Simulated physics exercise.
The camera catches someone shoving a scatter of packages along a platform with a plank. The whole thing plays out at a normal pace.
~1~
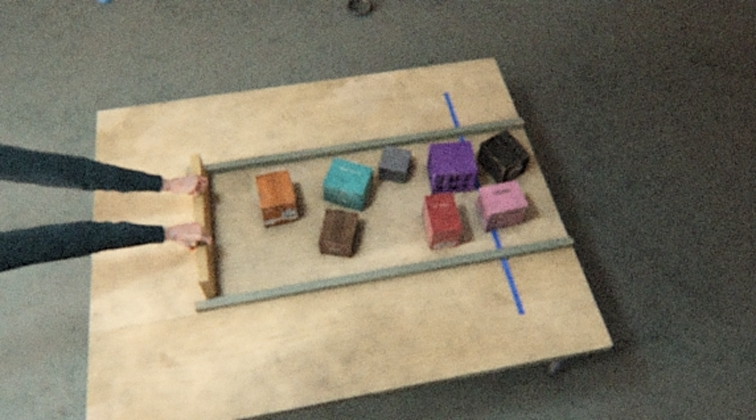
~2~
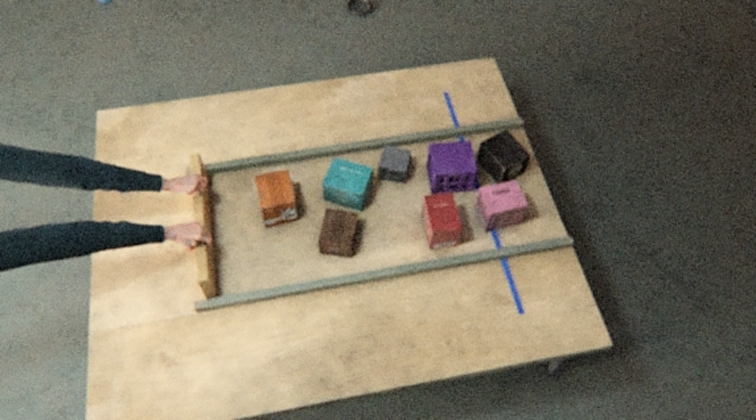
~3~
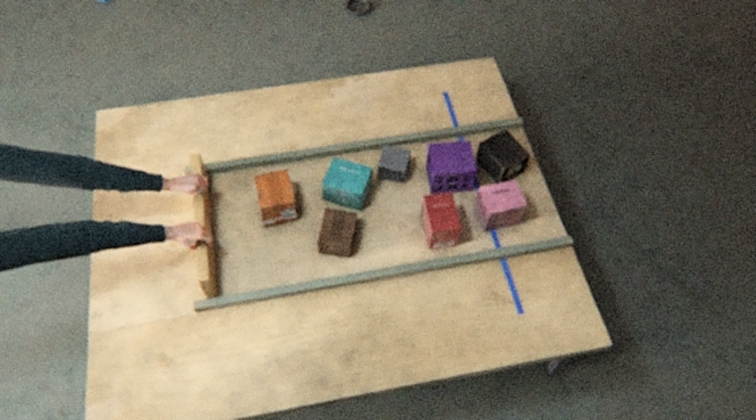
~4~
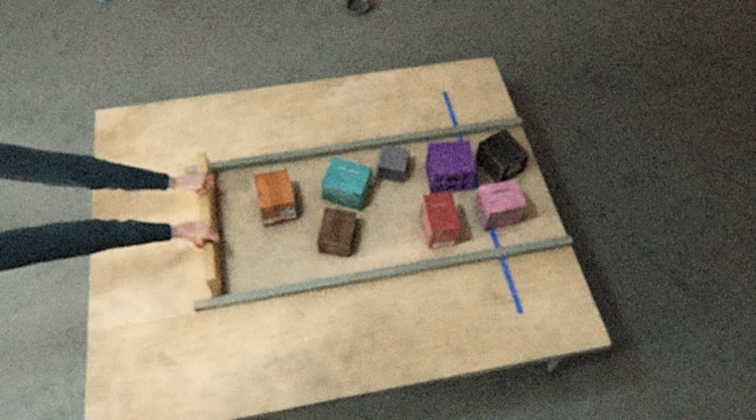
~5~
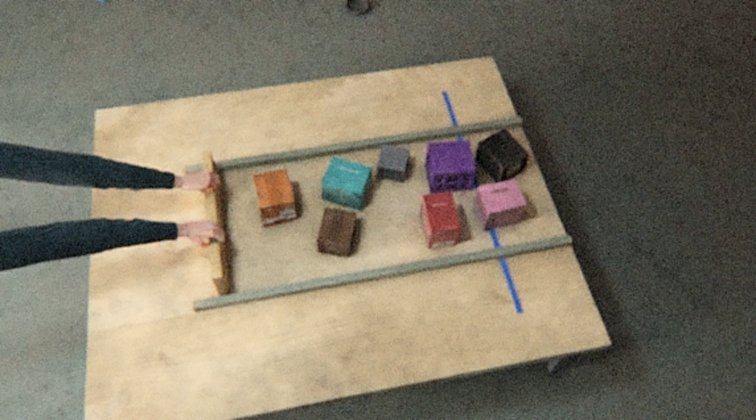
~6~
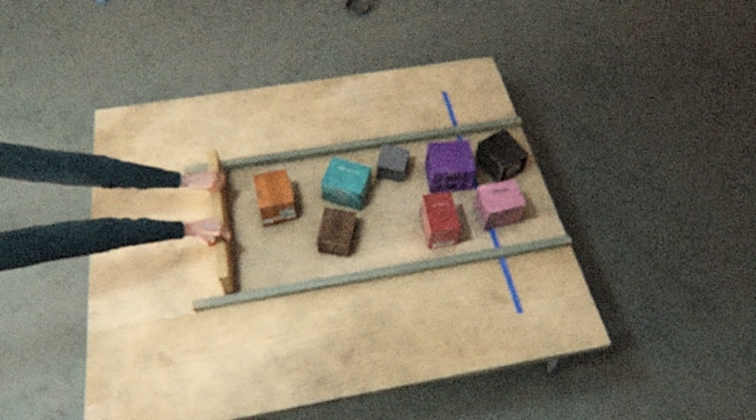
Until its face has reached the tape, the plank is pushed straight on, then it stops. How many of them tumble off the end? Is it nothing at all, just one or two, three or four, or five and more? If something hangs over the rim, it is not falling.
Lost: Three or four.
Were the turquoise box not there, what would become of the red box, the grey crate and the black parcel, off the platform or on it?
As for the red box, it keeps its place; the grey crate keeps its place; the black parcel ends up below.
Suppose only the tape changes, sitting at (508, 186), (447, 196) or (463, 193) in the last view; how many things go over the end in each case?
5, 1, 2.
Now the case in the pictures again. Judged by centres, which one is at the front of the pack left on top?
That's the turquoise box.
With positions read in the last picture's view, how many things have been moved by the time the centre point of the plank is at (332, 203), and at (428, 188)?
Moved so far: 4, then 8.
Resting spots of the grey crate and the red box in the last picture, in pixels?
The first comes to rest at (477, 139), and the second at (536, 205).
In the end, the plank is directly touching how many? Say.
Contact count: 3.
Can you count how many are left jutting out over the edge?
1 is the number.
Soon after, none off yet; black parcel at rest near (501, 157); pink box at rest near (499, 205); purple crate at rest near (449, 167).
After that, none off yet; black parcel at rest near (501, 157); pink box at rest near (499, 205); purple crate displaced a little near (458, 165).
And then, none off yet; black parcel tilting well over near (555, 155); pink box displaced a little near (519, 203); purple crate displaced well along near (517, 154).
In the end, the number that fall off is three or four; gone, purple crate, pink box and black parcel.
